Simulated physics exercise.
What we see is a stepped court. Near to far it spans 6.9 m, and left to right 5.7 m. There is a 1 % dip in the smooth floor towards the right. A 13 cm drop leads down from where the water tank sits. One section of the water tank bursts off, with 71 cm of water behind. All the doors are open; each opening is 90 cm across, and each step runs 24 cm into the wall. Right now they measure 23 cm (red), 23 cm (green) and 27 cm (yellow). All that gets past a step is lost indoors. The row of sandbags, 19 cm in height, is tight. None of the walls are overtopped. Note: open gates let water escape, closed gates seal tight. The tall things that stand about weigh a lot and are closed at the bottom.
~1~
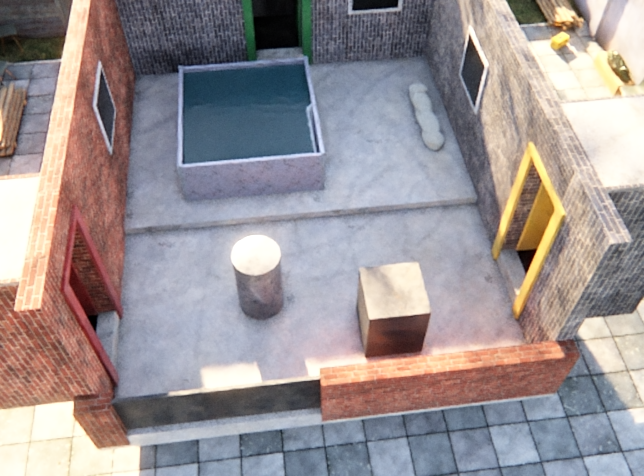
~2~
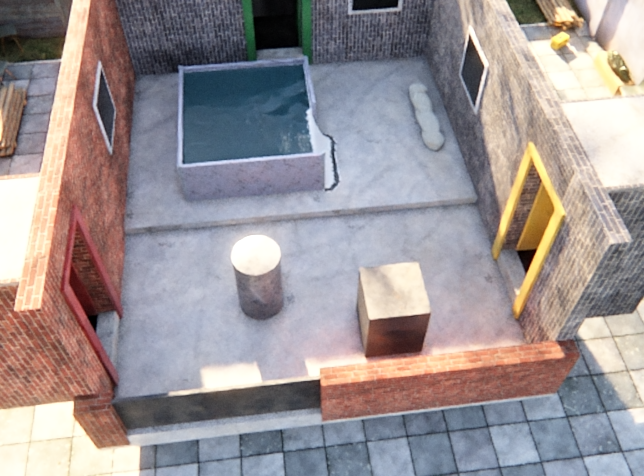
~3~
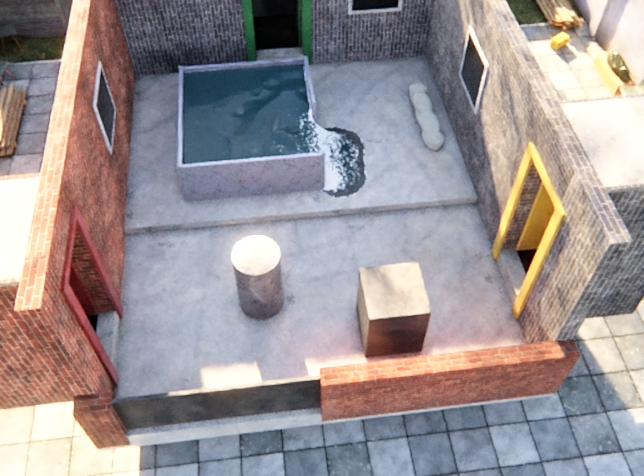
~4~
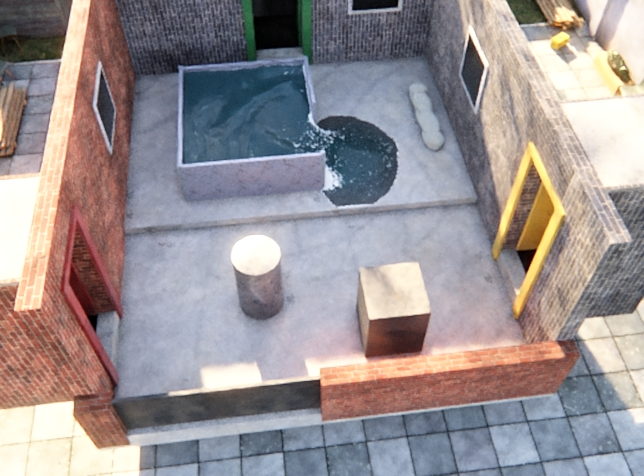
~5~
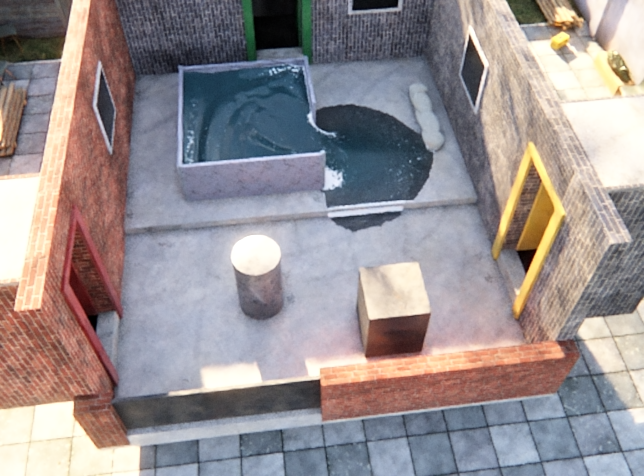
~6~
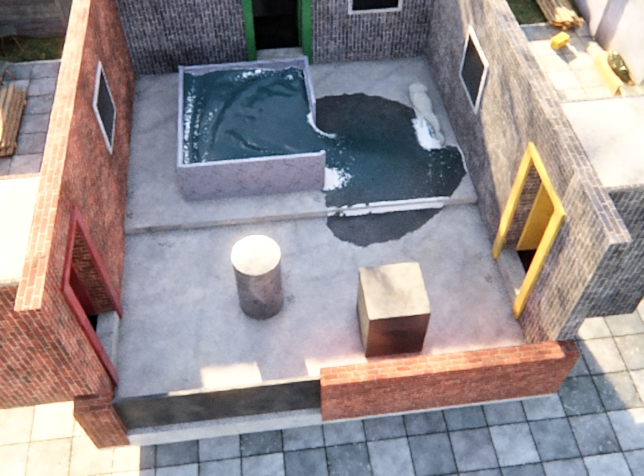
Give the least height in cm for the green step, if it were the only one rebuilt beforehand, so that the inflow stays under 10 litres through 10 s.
It needs to be at least 5 cm or so.
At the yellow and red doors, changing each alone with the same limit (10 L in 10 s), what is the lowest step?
Roughly 20 cm for the yellow door and roughly 12.0 cm for the red door.
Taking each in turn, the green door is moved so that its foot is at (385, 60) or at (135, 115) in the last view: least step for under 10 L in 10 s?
About 21 cm, then about 9.0 cm.
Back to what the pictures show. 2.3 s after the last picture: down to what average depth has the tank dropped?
Averaged depth comes out at about 35 cm.
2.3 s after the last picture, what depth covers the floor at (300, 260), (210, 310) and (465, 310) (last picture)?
Close to 0, 0 and 12 cm, one after the other.
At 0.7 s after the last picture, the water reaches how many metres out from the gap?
Around 3.4 m out.
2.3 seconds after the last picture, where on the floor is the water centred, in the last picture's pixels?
My guess is close to (336, 164).
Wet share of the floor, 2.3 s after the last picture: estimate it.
Approximately 45 % of the floor.
Then, 0.7 s after the last picture water covers 25 % of the floor, deepest (46 cm) near (458, 160); it has not reached the green door.
Then, 2.3 s after the last picture water covers 45 % of the floor, deepest (41 cm) near (525, 360); 3 cm at the green door, 0 litres in over its 23 cm step.
Then, 9.3 s after the last picture water covers 95 % of the floor, deepest (19 cm) near (504, 375); 8 cm at the green door, 0 litres in over its 23 cm step.
At the green door as built, the water peaked near 9 cm, 6.5 s after the last picture.
Run again over the same 10 s with other heights there, 16 litres in over 4.5 cm, 5 litres over 6 cm. The limit of 10 litres is kept from about 5 cm up.
